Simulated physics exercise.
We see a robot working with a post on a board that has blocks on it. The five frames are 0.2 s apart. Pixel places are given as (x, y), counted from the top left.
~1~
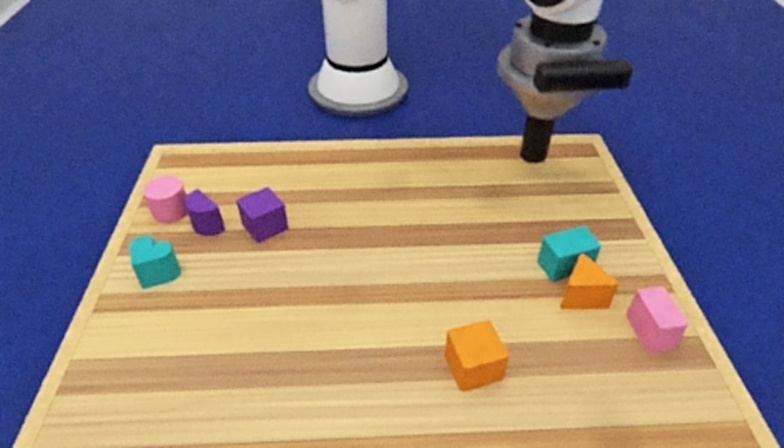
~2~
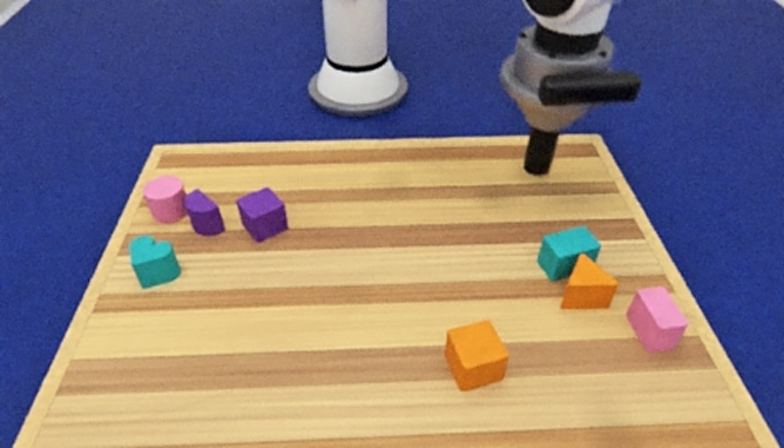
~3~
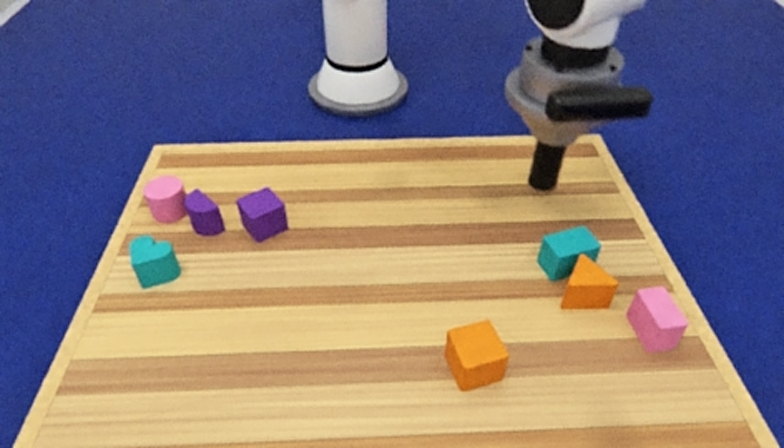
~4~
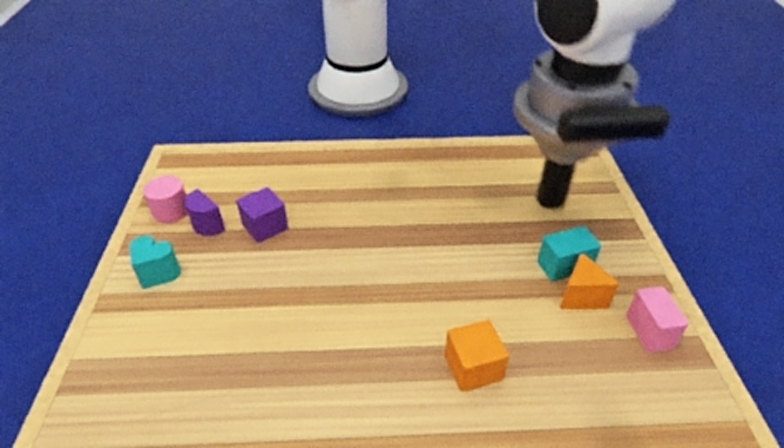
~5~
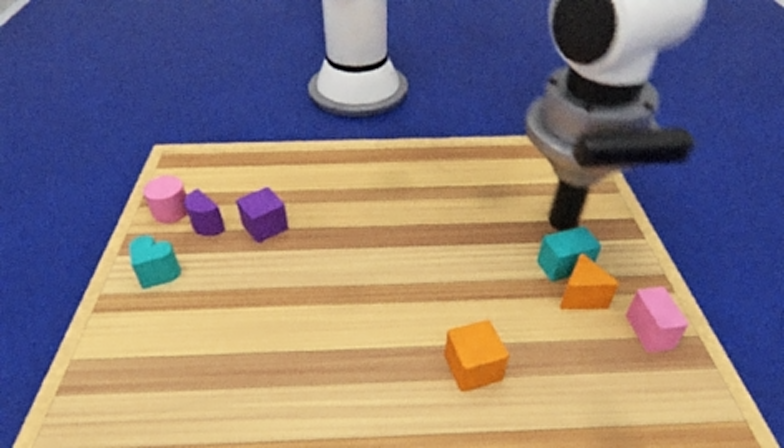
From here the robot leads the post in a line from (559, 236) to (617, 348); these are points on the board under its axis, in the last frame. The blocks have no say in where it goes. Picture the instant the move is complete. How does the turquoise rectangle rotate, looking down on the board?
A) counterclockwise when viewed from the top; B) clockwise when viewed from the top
Answer: B.
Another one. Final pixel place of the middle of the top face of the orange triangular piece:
My best guess is (586, 328).
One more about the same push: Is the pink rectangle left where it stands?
Yes, I think so.
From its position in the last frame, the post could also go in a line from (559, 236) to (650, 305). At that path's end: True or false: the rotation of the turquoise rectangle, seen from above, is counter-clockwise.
My answer: False.
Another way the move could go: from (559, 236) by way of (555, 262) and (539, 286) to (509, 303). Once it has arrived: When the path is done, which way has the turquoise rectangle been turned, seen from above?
Rotation: Counter-clockwise.
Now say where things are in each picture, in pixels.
Post tip at (533, 156); block tops, turquoise rectangle at (572, 241); orange triangular piece at (590, 273); pink rectangle at (663, 307), in the first frame.
Post at (537, 168); blocks unchanged, in the second frame.
Post at (542, 183); blocks unchanged, in the third frame.
Post at (551, 201); blocks unchanged, in the fourth frame.
Post at (563, 222); turquoise rectangle at (572, 241); orange triangular piece at (590, 273); pink rectangle at (663, 307), in the fifth frame.
On the path given first. One third of the way, post at (582, 255); turquoise rectangle at (576, 266), turned 50° clockwise; orange triangular piece at (594, 298), turned 40° anticlockwise.
Two thirds of the way, post at (602, 291); turquoise rectangle at (575, 288), turned 85° clockwise; orange triangular piece at (588, 326), turned 70° anticlockwise.
At the end, post at (624, 334); turquoise rectangle at (573, 291), turned 95° clockwise; orange triangular piece at (586, 328), turned 70° anticlockwise; pink rectangle in place.
